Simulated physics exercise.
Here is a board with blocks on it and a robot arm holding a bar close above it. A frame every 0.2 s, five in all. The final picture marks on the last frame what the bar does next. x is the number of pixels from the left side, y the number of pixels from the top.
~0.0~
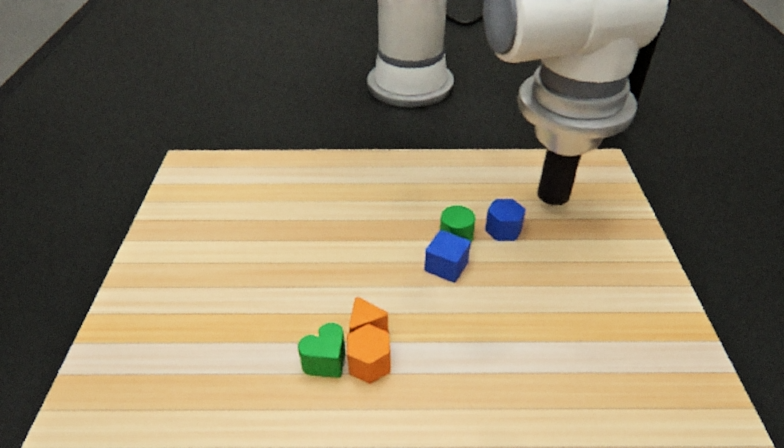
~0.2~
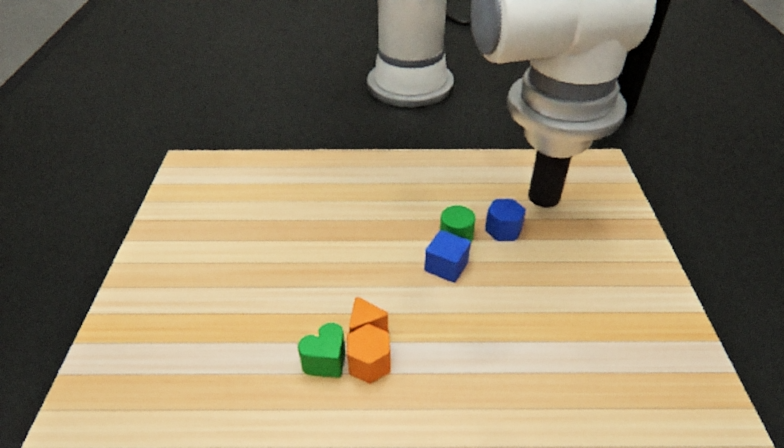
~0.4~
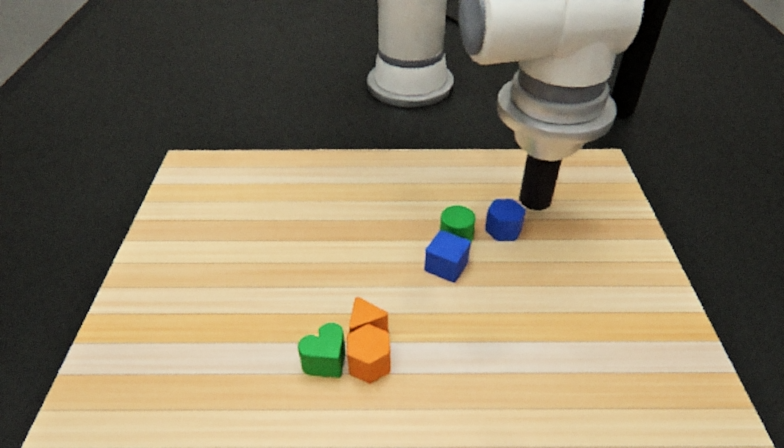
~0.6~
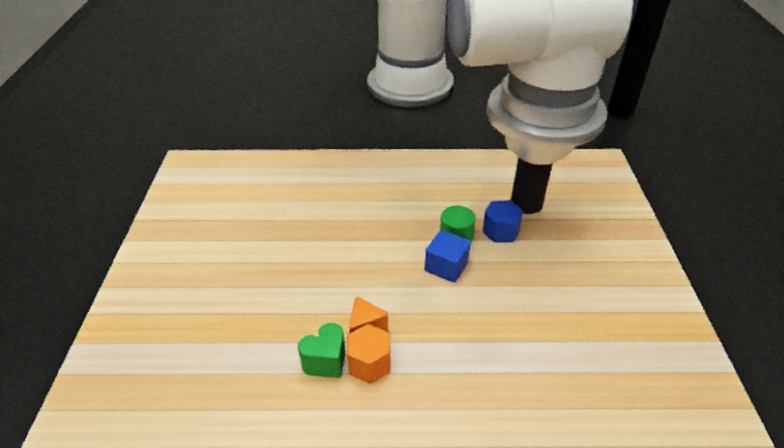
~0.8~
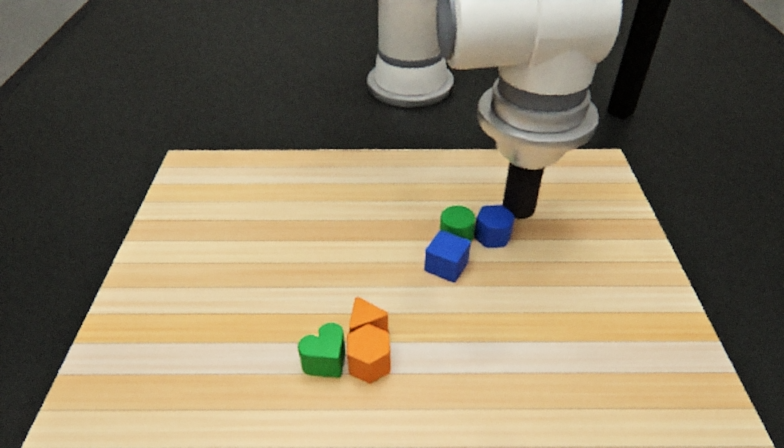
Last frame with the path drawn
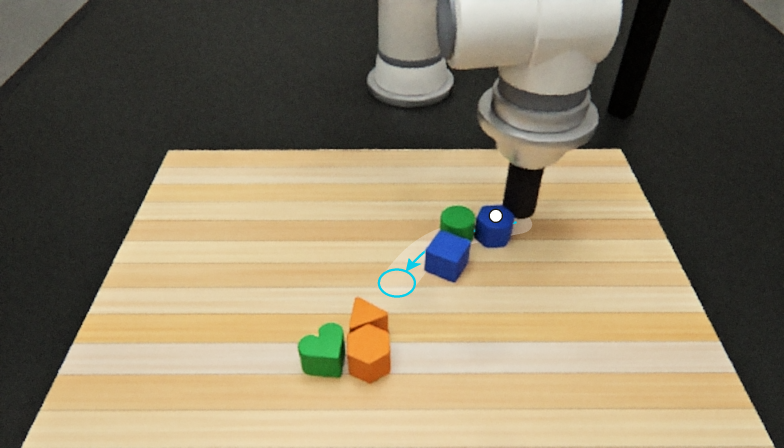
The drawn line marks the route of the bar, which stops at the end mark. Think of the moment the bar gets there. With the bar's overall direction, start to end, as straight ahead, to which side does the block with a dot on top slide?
It slides leftward.
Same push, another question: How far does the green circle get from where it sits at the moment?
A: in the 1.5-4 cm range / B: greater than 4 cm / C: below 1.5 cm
I'll go with B - greater than 4 cm.
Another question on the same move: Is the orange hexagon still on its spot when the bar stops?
Yes - that is the case.
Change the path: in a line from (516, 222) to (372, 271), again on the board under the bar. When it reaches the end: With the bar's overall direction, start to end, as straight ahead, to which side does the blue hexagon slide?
Off to the left side.
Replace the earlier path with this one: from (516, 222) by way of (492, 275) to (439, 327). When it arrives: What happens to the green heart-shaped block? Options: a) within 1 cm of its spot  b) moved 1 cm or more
a (within 1 cm of its spot)
Drawn move, from (516, 222) over (469, 232) and (427, 250) to (397, 283); the dot is on the blue hexagon.
What follows on the original path. One third of the way, bar (469, 218); blue square (440, 254); green circle (435, 222); blue hexagon (467, 236), turned 60° anticlockwise.
Two thirds of the way, bar (427, 236); blue square (438, 262), turned 25° clockwise; green circle (393, 236); blue hexagon (464, 243), turned 85° anticlockwise.
At the end, bar (397, 269); orange triangular block still; orange hexagon still; blue square (438, 267); green circle (364, 250); blue hexagon (464, 243), turned 85° anticlockwise.
